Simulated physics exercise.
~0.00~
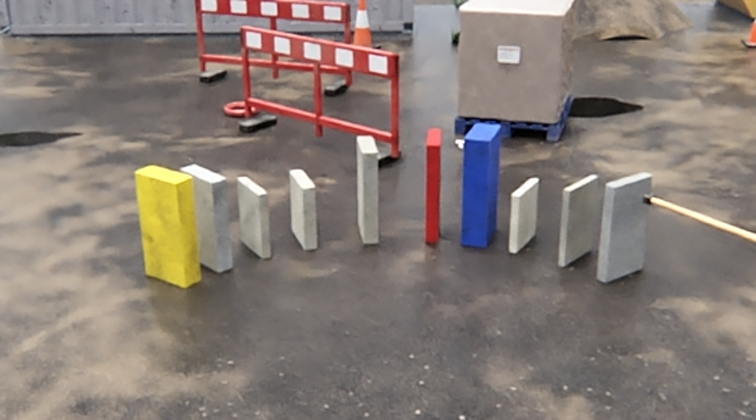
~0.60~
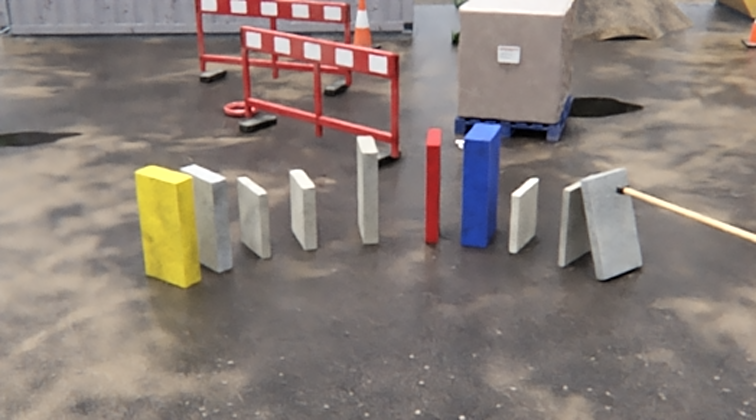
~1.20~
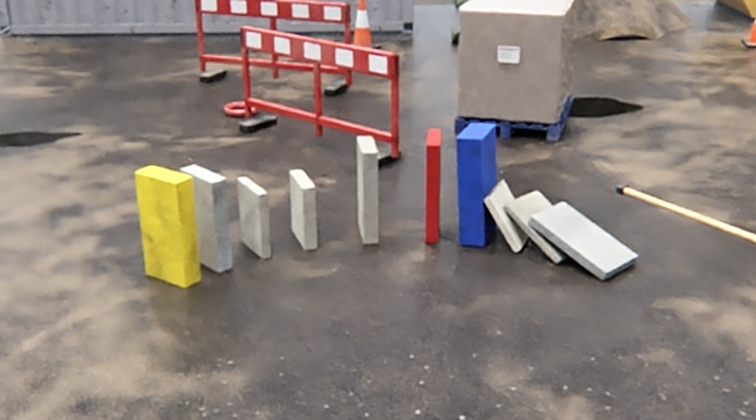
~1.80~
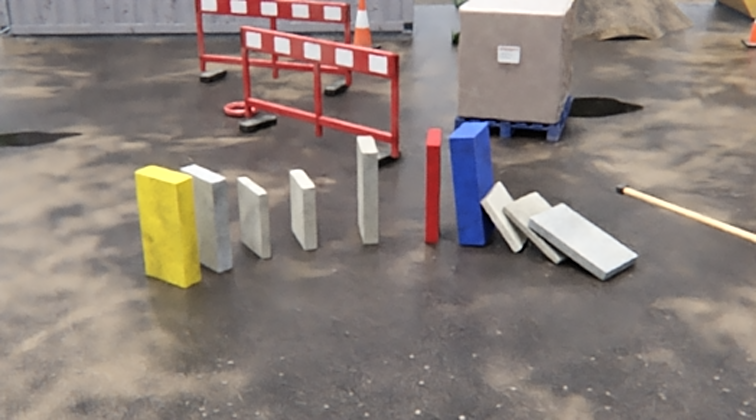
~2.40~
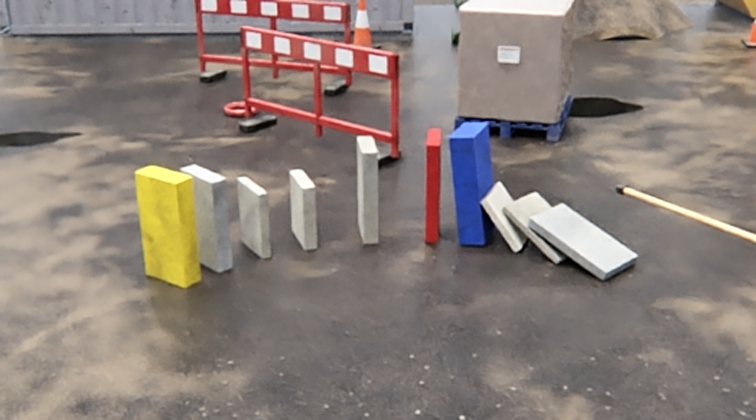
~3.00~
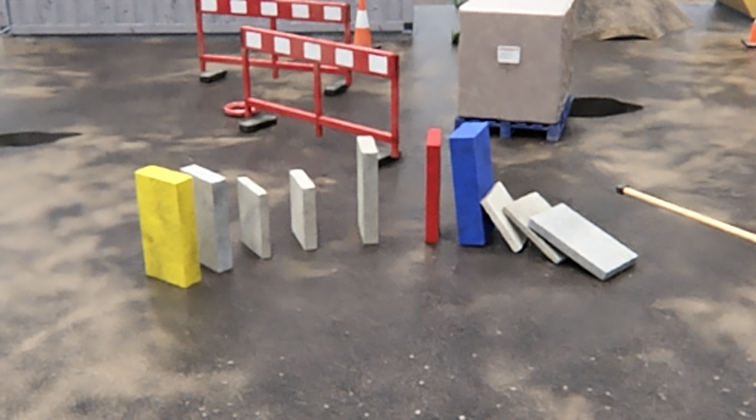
Ten upright slabs stood in a curved row on wet tarmac until a pole pushed the rightmost grey one leftward, toppling it and the next two against the blue slab, which tilted slightly but stayed up, leaving the red and yellow ones untouched.
